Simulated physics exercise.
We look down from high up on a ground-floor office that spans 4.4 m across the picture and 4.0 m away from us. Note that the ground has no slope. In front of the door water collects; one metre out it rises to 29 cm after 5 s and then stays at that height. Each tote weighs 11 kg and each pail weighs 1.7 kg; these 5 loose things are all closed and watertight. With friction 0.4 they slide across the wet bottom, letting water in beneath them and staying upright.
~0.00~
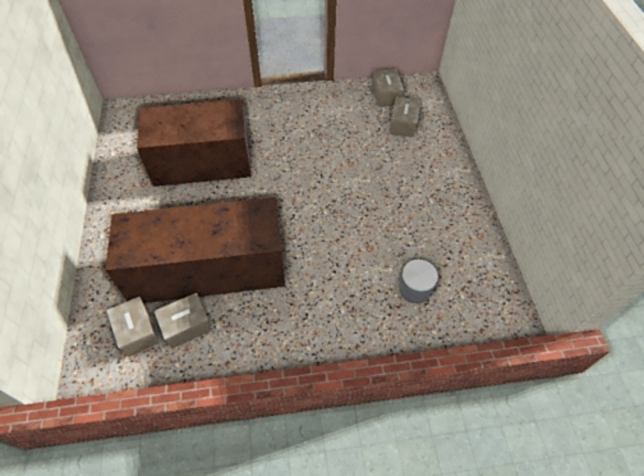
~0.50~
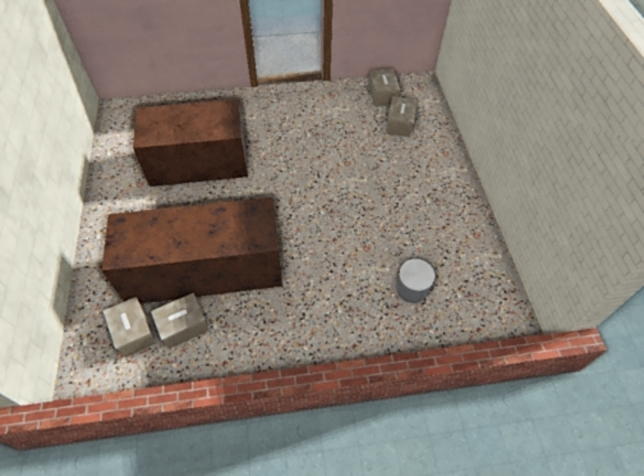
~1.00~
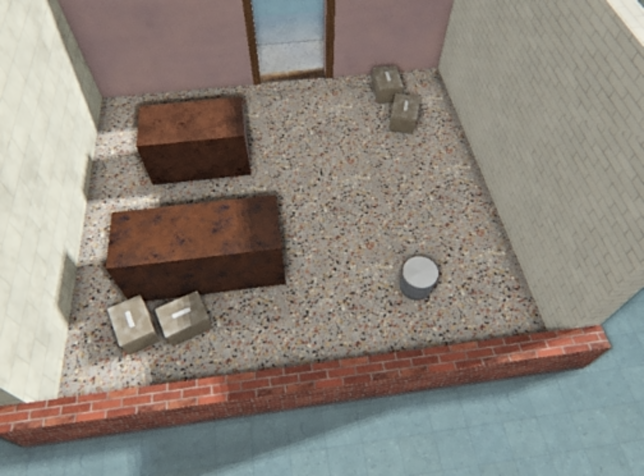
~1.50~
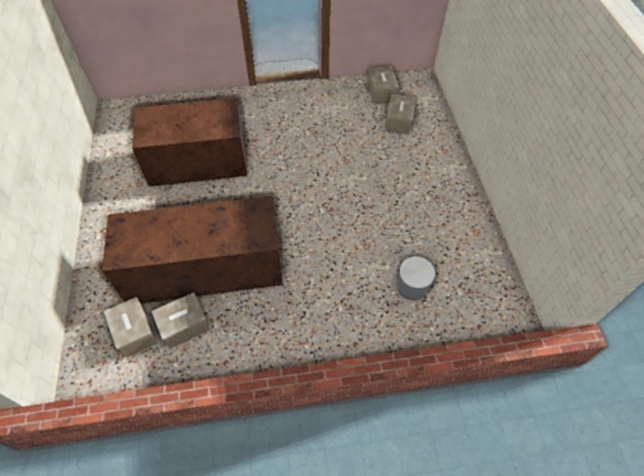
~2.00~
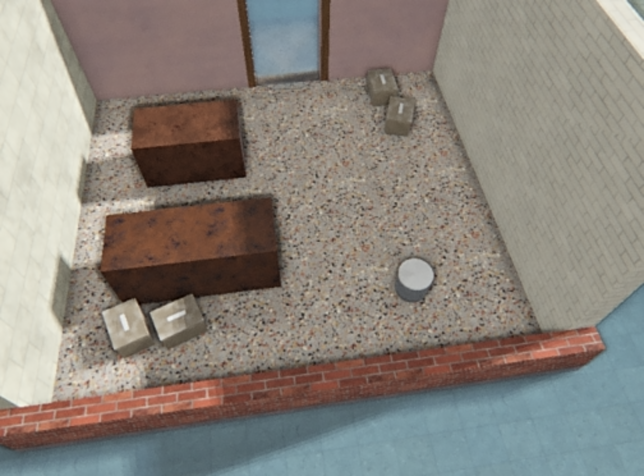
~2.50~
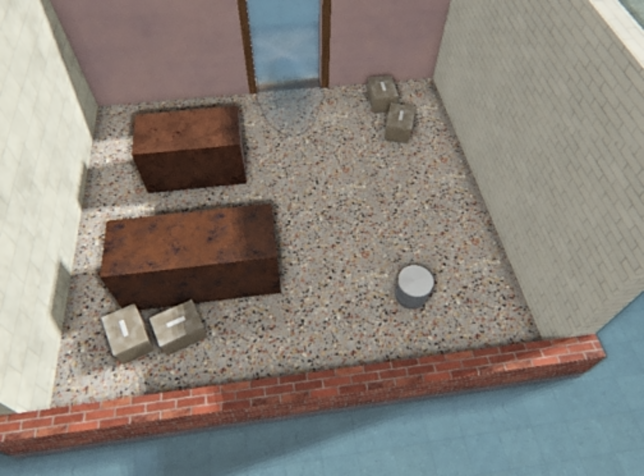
In a ground-floor office, boxes and totes stay still as water begins spreading inside the door.
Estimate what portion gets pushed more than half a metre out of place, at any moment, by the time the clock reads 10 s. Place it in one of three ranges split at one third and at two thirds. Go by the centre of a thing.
Range: The lowest, under a third.
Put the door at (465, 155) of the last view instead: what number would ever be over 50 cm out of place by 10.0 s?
1.
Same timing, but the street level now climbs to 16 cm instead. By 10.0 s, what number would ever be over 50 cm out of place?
You'd get 1 in that case.
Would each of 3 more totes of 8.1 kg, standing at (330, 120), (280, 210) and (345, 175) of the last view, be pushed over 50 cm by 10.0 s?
Beyond the limit; beyond the limit; beyond the limit.
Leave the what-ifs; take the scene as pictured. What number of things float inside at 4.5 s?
My tally comes to 0.
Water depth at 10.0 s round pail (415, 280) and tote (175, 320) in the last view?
About 11 and 9 cm.
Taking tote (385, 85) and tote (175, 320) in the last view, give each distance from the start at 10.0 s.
One is off by 0 cm, the other by 10 cm, in the order asked.
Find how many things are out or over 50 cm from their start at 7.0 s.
By then 1.
After 3.5 s 0 of 5 are over 50 cm from their spots; 0 afloat.
After 4.5 s 0 of 5 are over 50 cm from their spots; 0 afloat.
After 7.0 s 1 of 5 are over 50 cm from their spots; 1 afloat.
After 10.0 s 1 of 5 are over 50 cm from their spots, and 1 have been at some point; 1 afloat.
